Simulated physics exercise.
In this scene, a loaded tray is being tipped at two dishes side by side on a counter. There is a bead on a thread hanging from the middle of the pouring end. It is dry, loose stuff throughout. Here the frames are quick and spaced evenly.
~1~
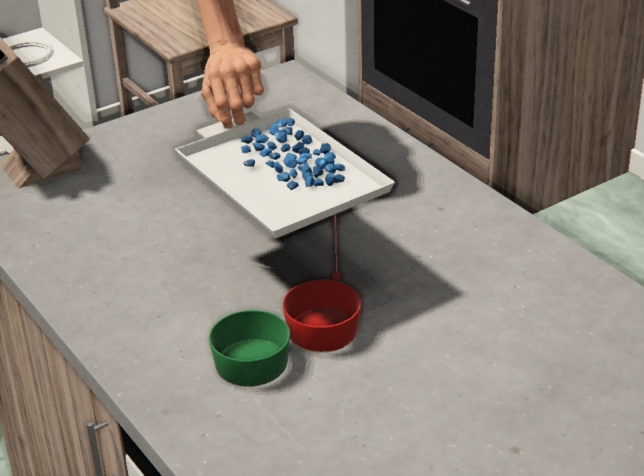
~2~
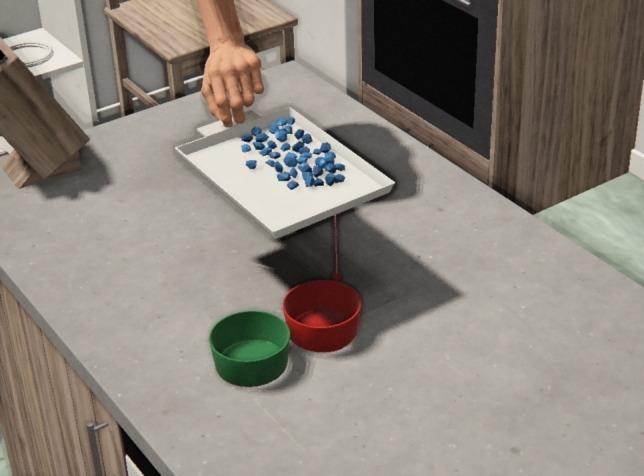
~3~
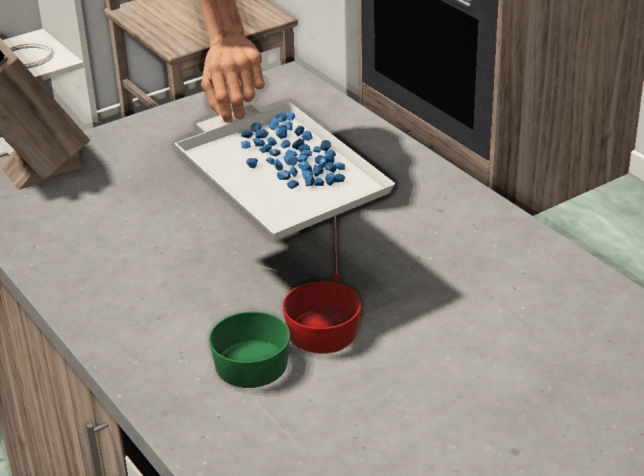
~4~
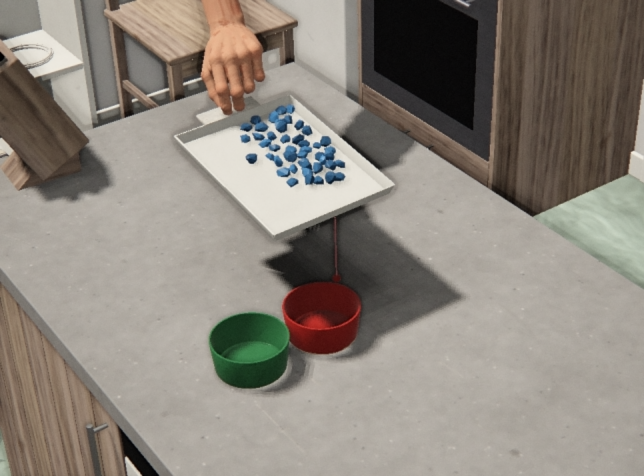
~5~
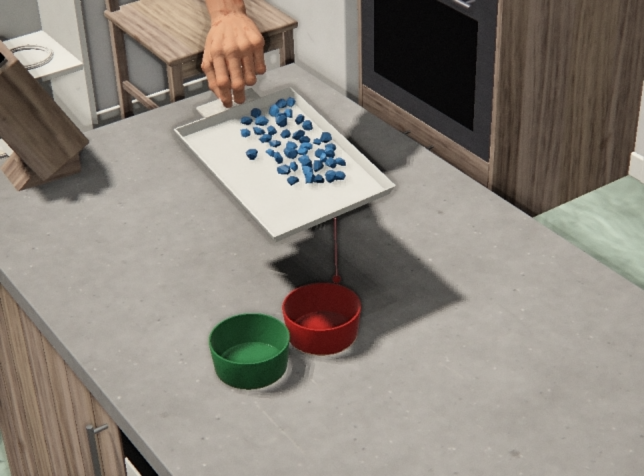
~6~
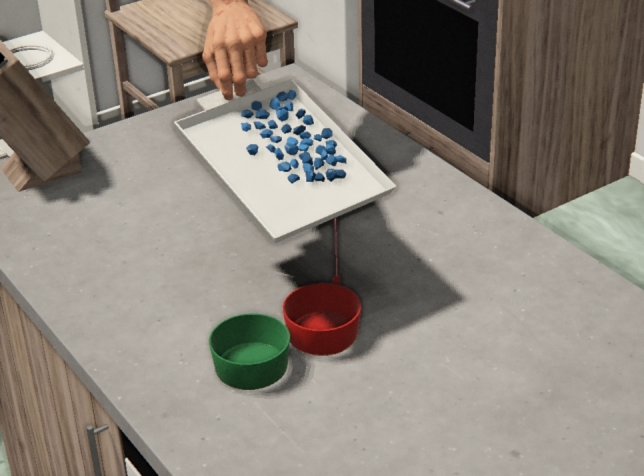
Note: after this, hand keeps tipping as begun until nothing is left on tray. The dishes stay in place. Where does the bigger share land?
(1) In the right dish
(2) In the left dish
The answer is 1.
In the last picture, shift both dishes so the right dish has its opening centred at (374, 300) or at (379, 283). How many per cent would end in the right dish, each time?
60 %, 40 %.
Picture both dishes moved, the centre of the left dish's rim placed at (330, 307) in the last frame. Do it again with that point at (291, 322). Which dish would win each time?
For the first position it is the one at left; for the second, the one at right.
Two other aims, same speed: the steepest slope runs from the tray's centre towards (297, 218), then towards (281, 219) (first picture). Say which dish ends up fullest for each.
Try 1: The right-side dish; try 2: The right-side dish.
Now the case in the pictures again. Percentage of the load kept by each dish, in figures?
Looks like close to 0 % lands in the left dish and close to 50 % in the right one.
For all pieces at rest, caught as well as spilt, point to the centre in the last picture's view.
I'd say the middle ends up at about (345, 334).
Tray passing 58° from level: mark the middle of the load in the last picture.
Centre estimate: (342, 211).
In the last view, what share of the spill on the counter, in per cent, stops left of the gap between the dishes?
About 0 per cent.
Just after the last frame, tray tipped steeply; roughly two thirds on the tray; about a tenth in the right dish; roughly a quarter in the air.
A moment on, tray tipped right over; roughly a quarter on the tray; roughly a quarter in the right dish; roughly a third outside both; roughly a quarter in the air.
Further on, tray tipped past a quarter turn; just a few in the left dish; roughly half in the right dish; roughly half outside both.
When it is over, tray tipped past a quarter turn; just a few in the left dish; roughly half in the right dish; roughly half outside both.
